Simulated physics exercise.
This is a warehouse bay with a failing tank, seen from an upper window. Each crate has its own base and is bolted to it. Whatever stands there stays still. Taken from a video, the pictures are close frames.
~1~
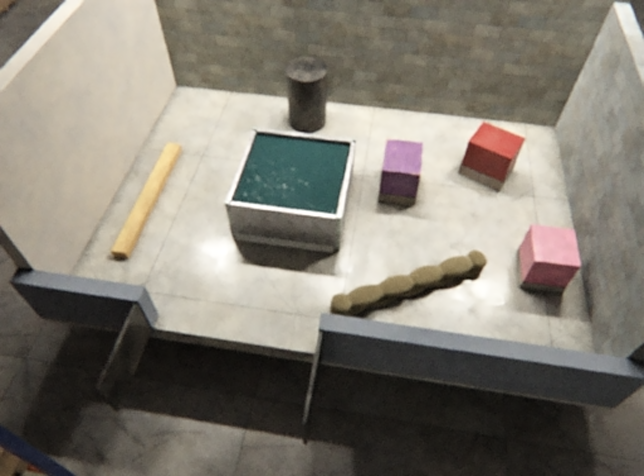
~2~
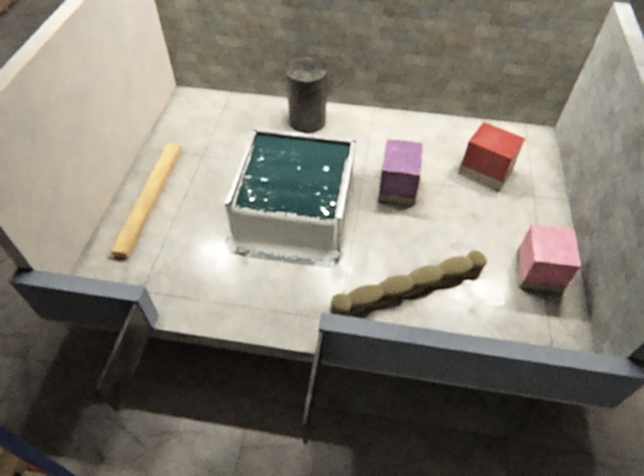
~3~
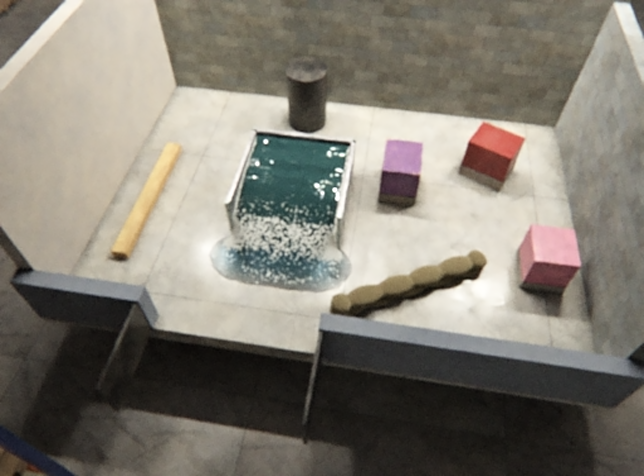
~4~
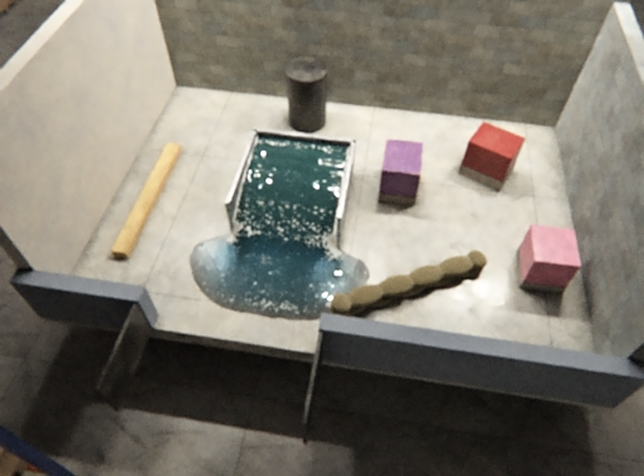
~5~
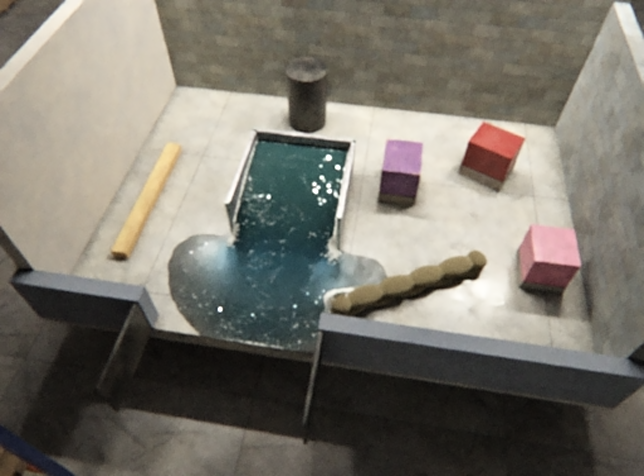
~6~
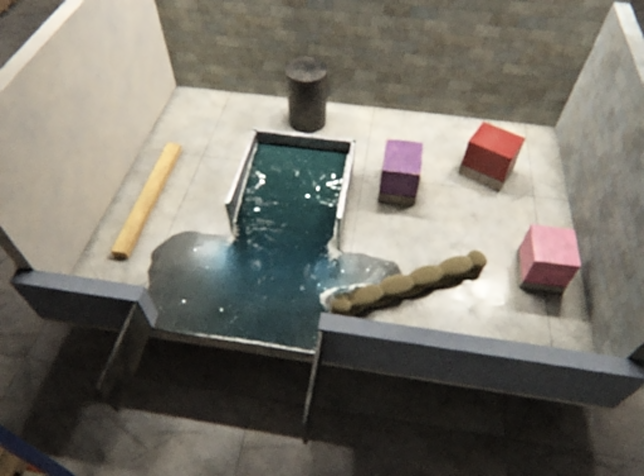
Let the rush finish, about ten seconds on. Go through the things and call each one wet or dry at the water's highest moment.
Called one by one: The purple crate is dry; the red crate is dry; the pink crate is dry.
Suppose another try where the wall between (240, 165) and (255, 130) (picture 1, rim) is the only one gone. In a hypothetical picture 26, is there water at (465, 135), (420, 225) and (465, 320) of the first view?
Taken in turn, that's not reached, not reached, and finally not reached.
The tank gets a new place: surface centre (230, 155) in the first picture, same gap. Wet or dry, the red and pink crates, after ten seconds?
The red crate is not reached, and the pink crate is not reached.
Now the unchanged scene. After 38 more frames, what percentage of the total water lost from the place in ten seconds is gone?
Close to 95 per cent, I'd say.
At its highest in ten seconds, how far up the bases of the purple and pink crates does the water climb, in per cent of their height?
Around 30 % and 20 %.
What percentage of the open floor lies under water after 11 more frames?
Roughly 25 percent, I'd say.
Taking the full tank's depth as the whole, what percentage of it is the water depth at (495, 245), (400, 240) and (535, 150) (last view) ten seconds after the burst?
The three come to some 2, 2 and 2 per cent respectively.
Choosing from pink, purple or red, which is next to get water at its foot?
The crate marked purple.
A moment on, water covers 15 % of the floor; the purple crate not reached, the red crate not reached, the pink crate not reached.
Next, water covers 25 % of the floor; the purple crate water round its plinth, the red crate not reached, the pink crate not reached.
Then, water covers 35 % of the floor; the purple crate water round its plinth, the red crate water round its plinth, the pink crate water round its plinth.
Later, water covers 40 % of the floor; the purple crate water round its plinth, the red crate water round its plinth, the pink crate water round its plinth.
In the end, water covers 45 % of the floor; the purple crate stayed above the water, the red crate stayed above the water, the pink crate stayed above the water.
